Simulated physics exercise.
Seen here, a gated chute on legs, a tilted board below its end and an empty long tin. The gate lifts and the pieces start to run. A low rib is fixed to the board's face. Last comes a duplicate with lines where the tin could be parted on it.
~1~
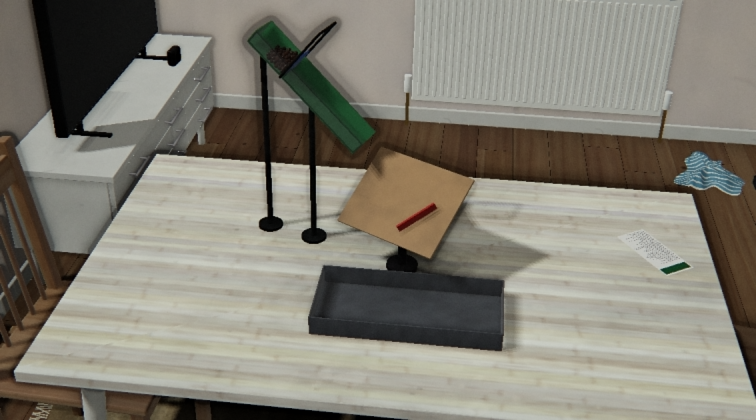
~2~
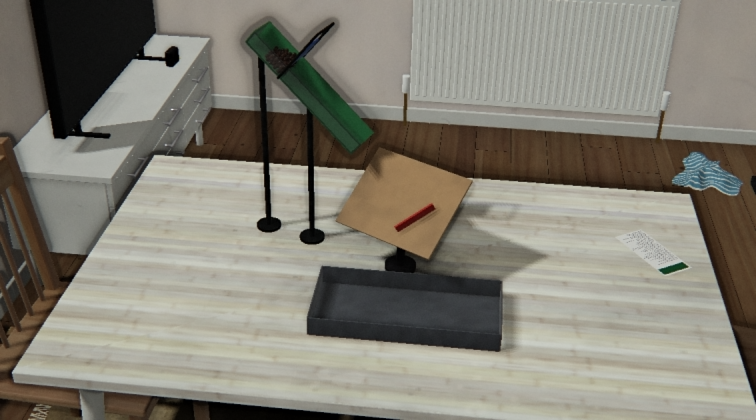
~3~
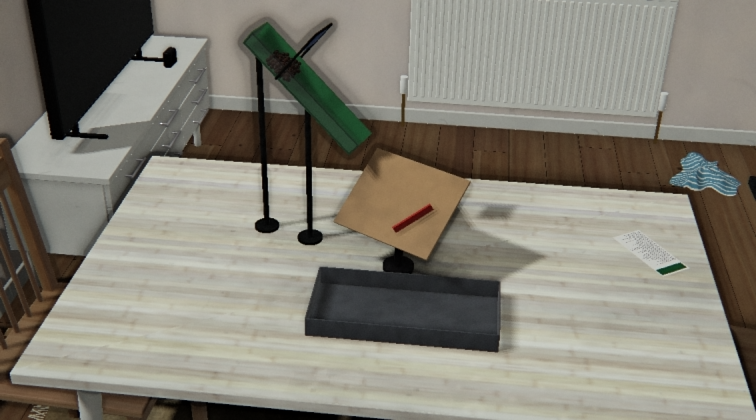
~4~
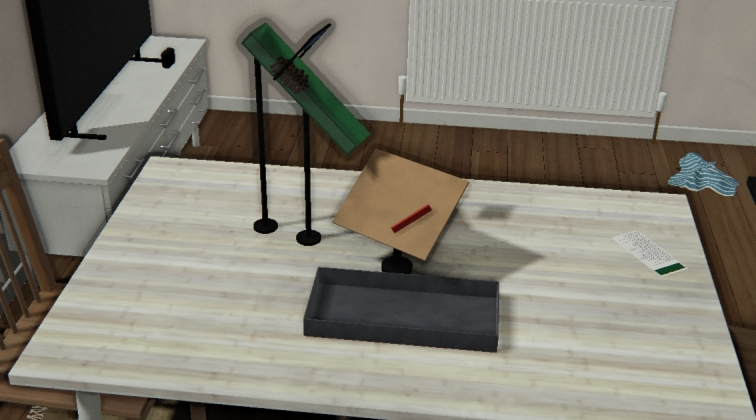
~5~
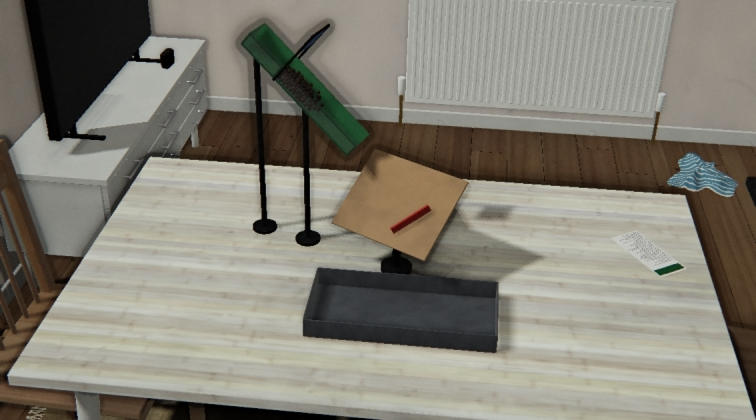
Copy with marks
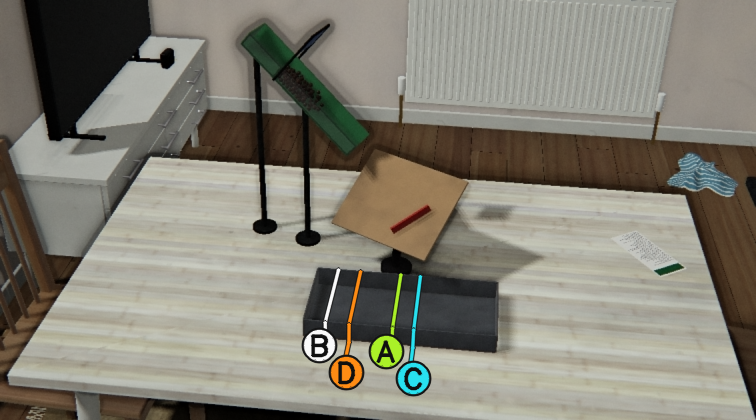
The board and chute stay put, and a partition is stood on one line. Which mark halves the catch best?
Line D does it best.
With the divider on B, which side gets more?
More lands on the right.
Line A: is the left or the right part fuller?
More lands on the left.
On the marked copy, line A crosses the front rim at (392, 327); line B crosses the front rim at (325, 321); line C crosses the front rim at (413, 329); line D crosses the front rim at (349, 323).
With A, of what is caught, the bulk on the left of the divider, a small share on the right.
With B, of what is caught, a small share on the left of the divider, the bulk on the right.
With C, of what is caught, all but a few on the left of the divider, a small share on the right.
With D, of what is caught, close to half on the left of the divider, close to half on the right.
